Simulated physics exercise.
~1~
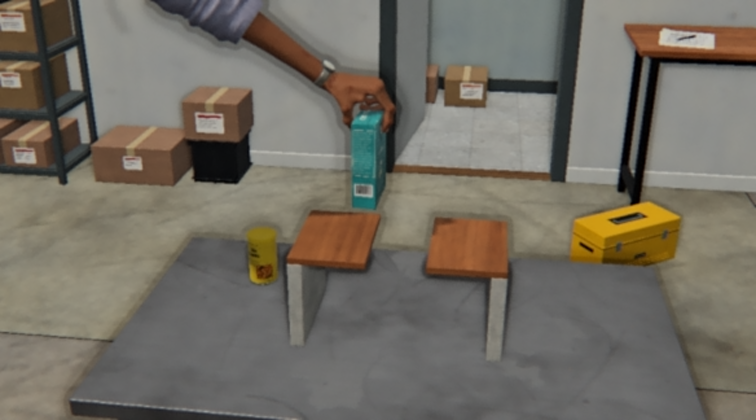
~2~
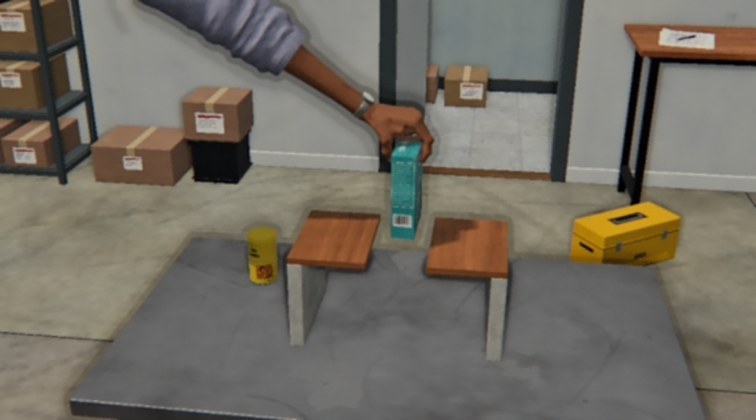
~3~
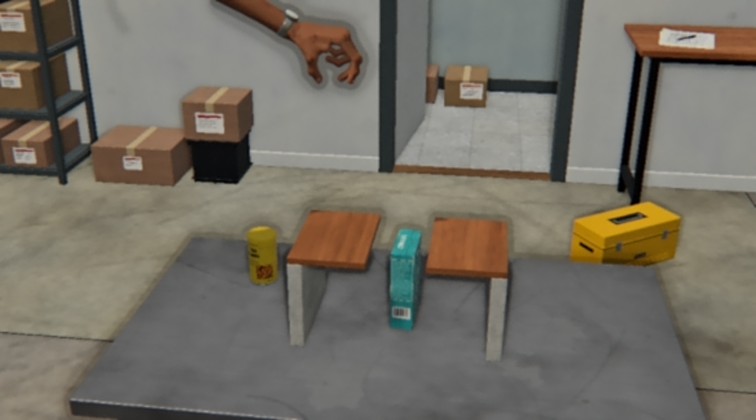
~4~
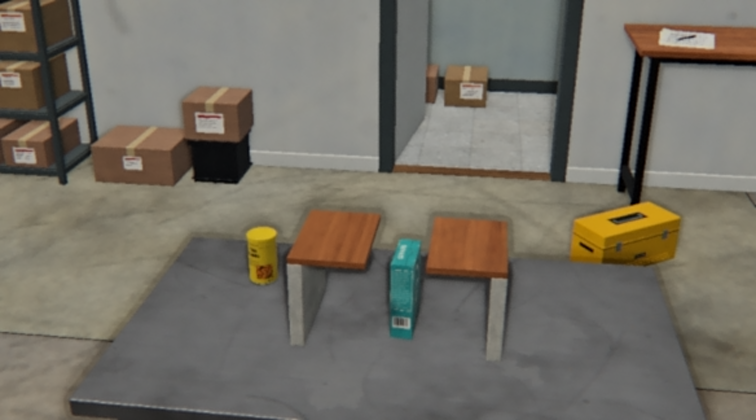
A hand lowers a turquoise packet between two supports and releases it; it drops upright onto the table.
